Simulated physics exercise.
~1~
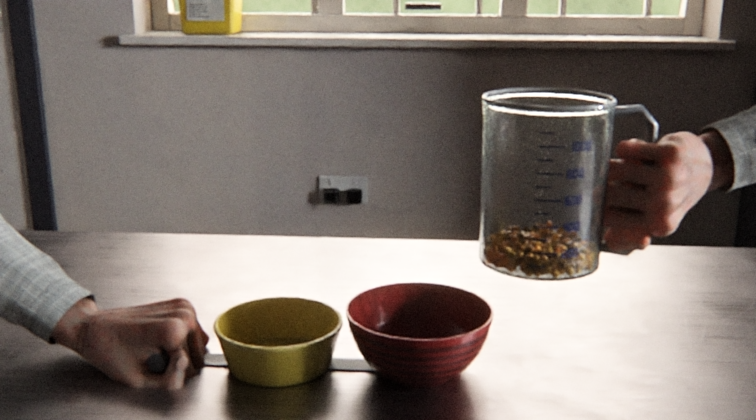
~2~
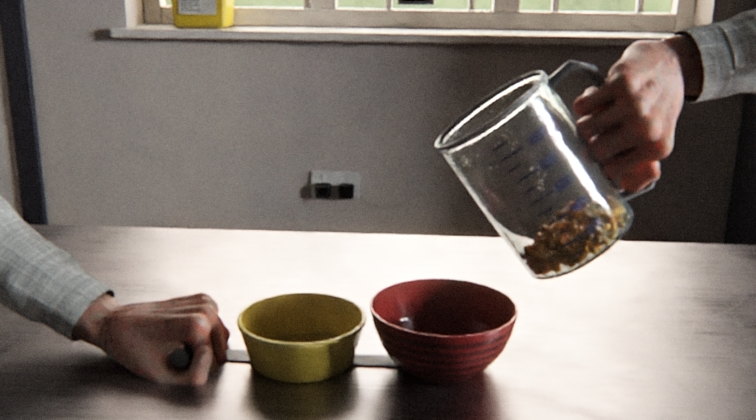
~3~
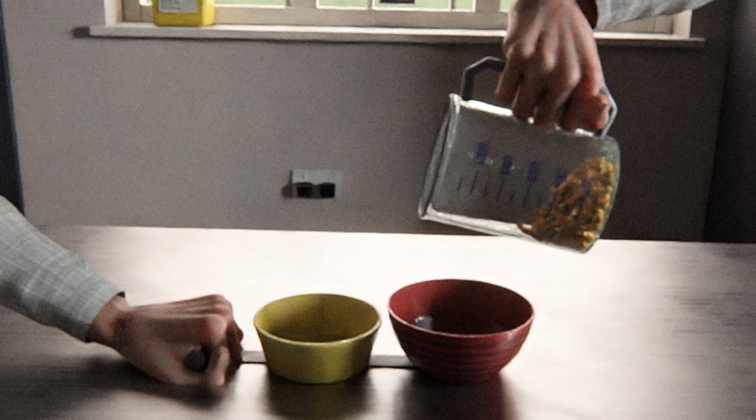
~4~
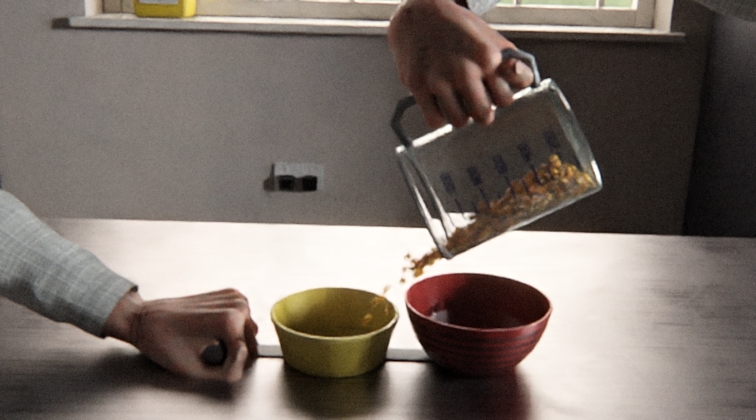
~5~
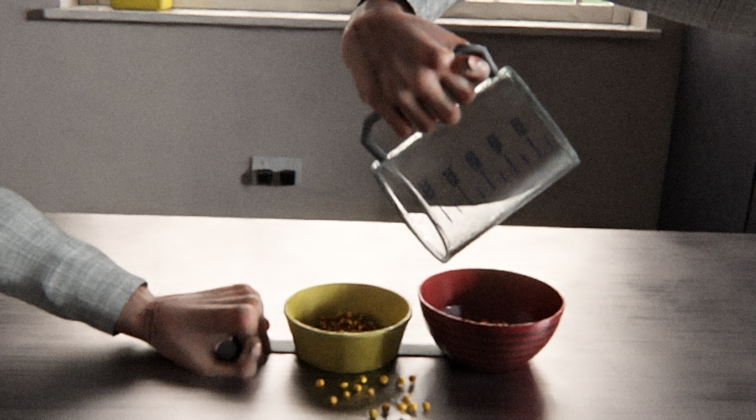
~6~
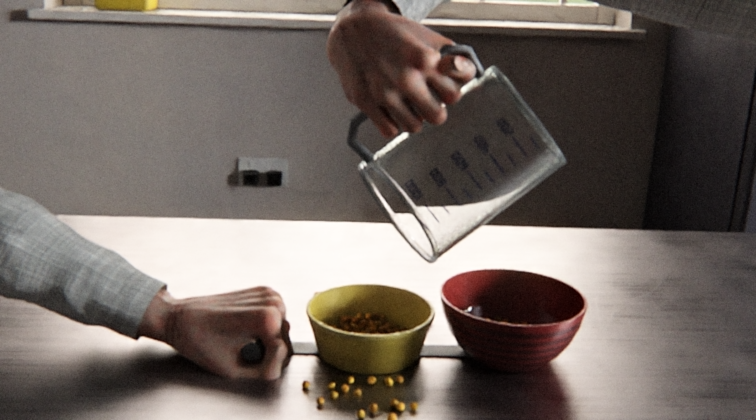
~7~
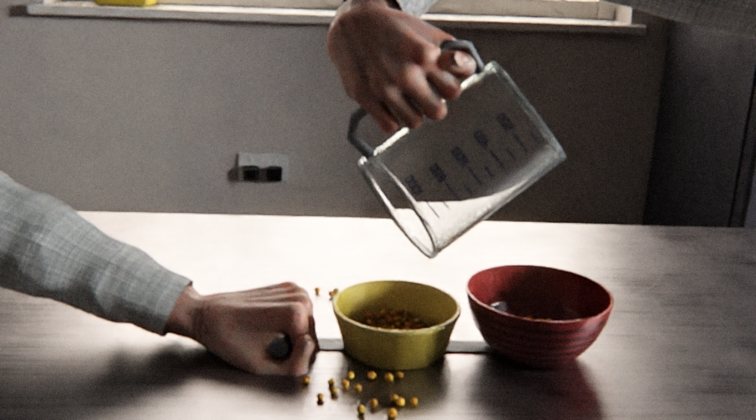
In the video, one hand tips a clear jug of maize kernels over a yellow dish and a red bowl joined by a strip, while another hand slides them right. The jug empties, leaving kernels in both containers and a few scattered on the table.
